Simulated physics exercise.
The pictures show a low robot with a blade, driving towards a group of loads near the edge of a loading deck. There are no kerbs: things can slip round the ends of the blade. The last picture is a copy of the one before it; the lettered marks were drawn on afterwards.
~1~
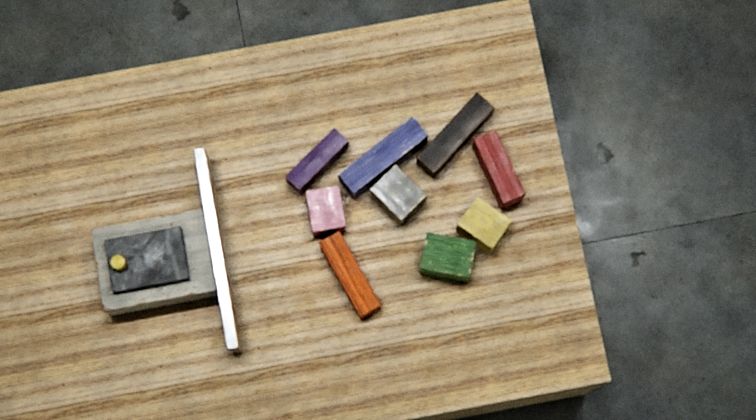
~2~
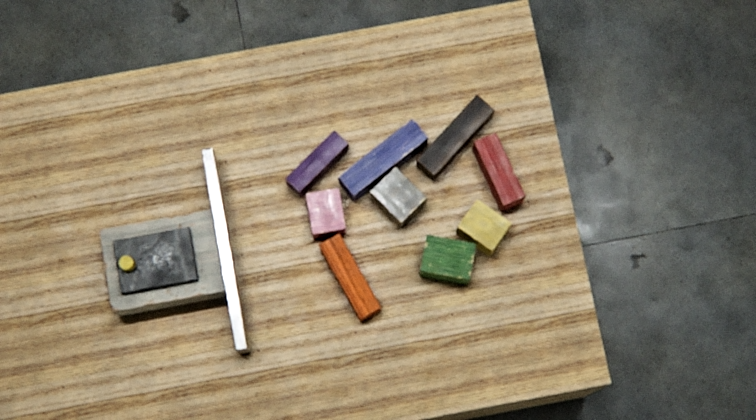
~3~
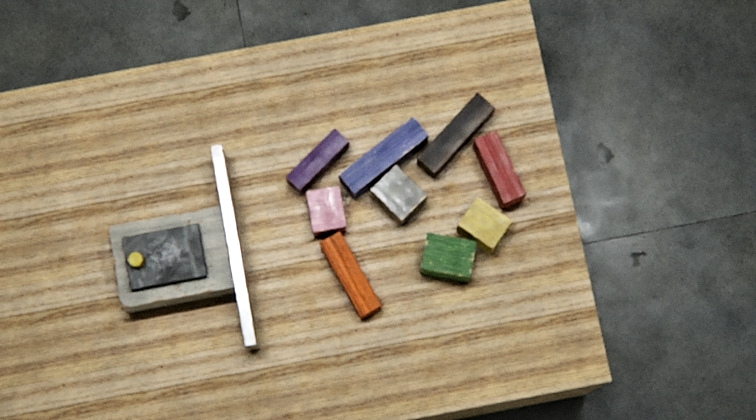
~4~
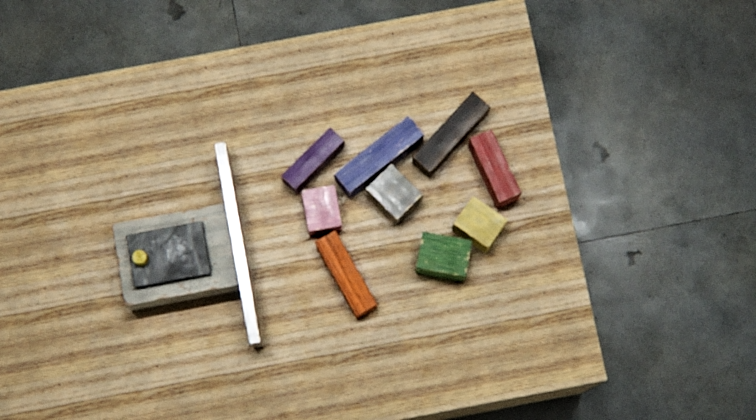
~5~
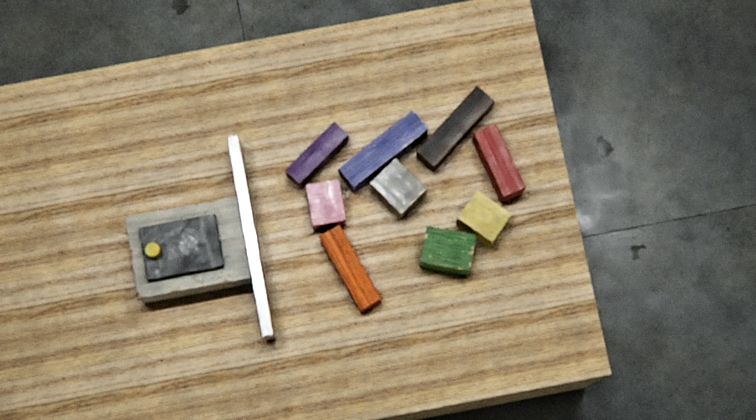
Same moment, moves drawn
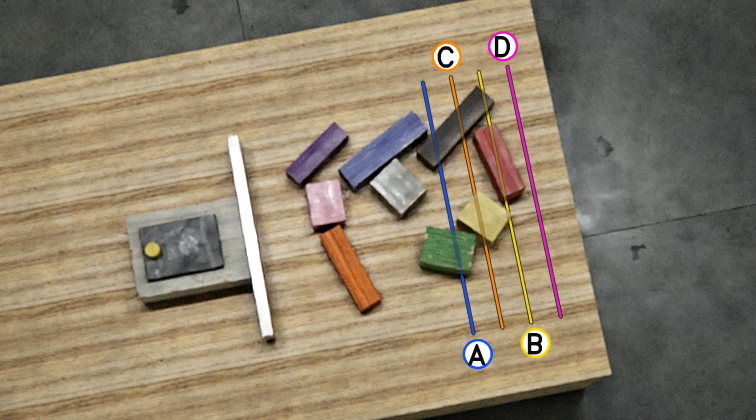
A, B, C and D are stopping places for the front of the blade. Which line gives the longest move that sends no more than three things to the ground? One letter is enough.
B.
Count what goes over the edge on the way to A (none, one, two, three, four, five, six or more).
The count is none.
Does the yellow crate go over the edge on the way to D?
Yes.
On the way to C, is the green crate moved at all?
Yes.
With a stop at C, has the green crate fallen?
No.
On the marked copy, A at (448, 206); B at (505, 195); C at (476, 201); D at (534, 190).
Taking B. A third of the way, robot (280, 229); purple bar (347, 148); blue bar (399, 143).
Two thirds of the way, robot (372, 212); red bar (523, 155); yellow crate (532, 212).
When it is over, robot (442, 199); yellow crate over the edge; red bar over the edge; two fallen.
As for the rest, A is within the limit but short; C is within the limit but short; D drops five.
